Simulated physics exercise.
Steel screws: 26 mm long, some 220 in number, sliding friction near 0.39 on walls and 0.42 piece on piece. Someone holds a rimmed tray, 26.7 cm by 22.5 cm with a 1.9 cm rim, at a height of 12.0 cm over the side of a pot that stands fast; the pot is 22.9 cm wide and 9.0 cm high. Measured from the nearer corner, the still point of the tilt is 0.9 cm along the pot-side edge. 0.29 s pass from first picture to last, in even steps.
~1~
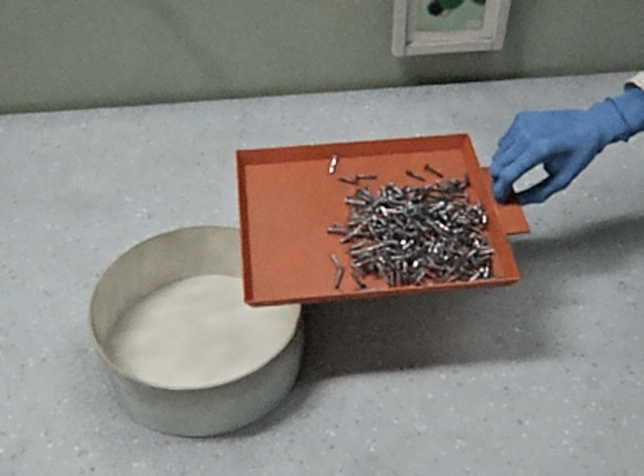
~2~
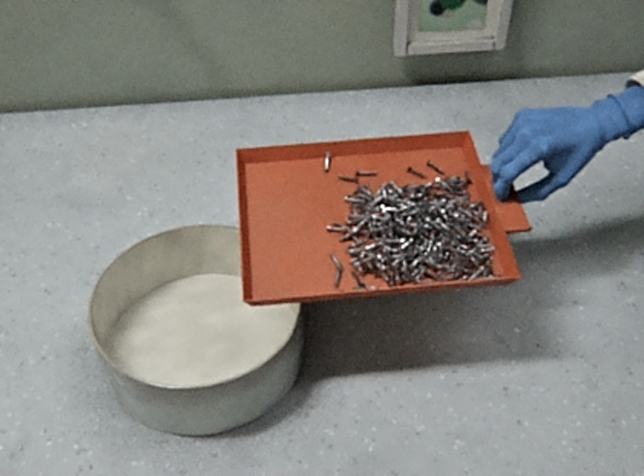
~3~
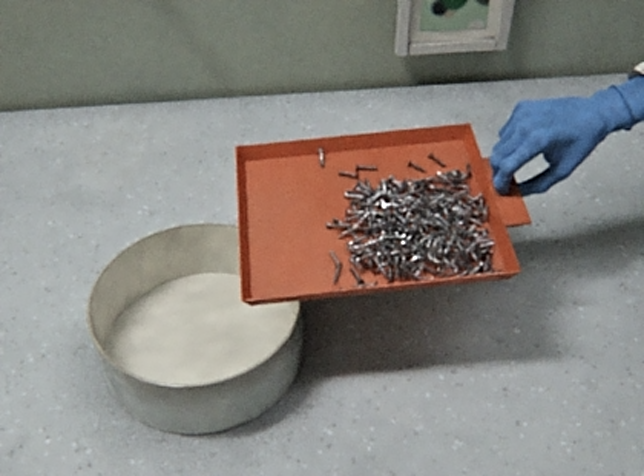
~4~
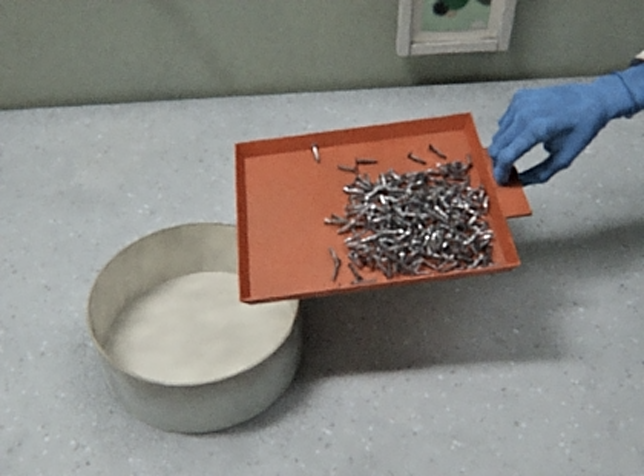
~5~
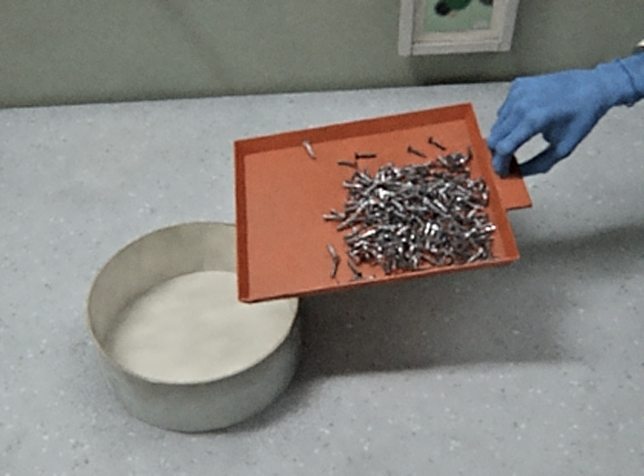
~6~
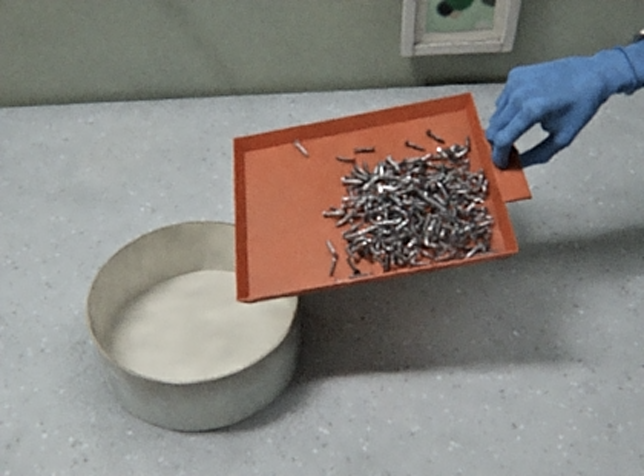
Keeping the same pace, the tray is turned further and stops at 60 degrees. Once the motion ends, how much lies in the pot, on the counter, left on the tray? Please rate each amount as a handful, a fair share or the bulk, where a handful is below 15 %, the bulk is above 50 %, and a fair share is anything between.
Pot: The bulk; counter: A handful; left on the tray: A fair share.
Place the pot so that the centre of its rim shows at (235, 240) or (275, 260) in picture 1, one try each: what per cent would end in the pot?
In order, about 30 and about 40 per cent.
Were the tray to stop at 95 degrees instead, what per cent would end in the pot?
I'd expect some 100 per cent in the pot.
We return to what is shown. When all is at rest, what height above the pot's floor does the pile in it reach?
Roughly 2.0 cm up.
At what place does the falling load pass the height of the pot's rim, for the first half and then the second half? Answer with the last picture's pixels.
Roughly (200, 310) to start, and after that (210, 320).
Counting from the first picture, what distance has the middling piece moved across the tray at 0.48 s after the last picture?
5 cm.
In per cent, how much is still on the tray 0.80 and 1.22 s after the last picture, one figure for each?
In turn: 80, 30.
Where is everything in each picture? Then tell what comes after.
Tray tilt 0 degrees, front corners at (252, 295) and (511, 273); middle of the pieces at (414, 234); pot at (197, 300), in the first picture.
Tray tilt 1 degrees, front corners at (251, 294) and (511, 271); middle of the pieces at (414, 232), in the second picture.
Tray tilt 3 degrees, front corners at (249, 294) and (511, 266); middle of the pieces at (413, 228), in the third picture.
Tray tilt 6 degrees, front corners at (247, 293) and (510, 259), lowest corner left front; middle of the pieces at (413, 222), in the fourth picture.
Tray tilt 8 degrees, front corners at (246, 293) and (510, 252), lowest corner left front; middle of the pieces at (412, 216), in the fifth picture.
Tray tilt 11 degrees, front corners at (244, 293) and (508, 246), lowest corner left front; middle of the pieces at (411, 211); pot at (194, 294), in the sixth picture.
Then, 0.48 s after the last picture, tilt 34 degrees; the tray holds 100 %, the pot 0 %.
Then, 0.80 s after the last picture, tilt 50 degrees; the tray holds 80 %, the pot 10 %.
Then, 1.22 s after the last picture, tilt 60 degrees; the tray holds 30 %, the pot 65 %.
In the end, pot 75 %, counter 0 %, tray 25 %.
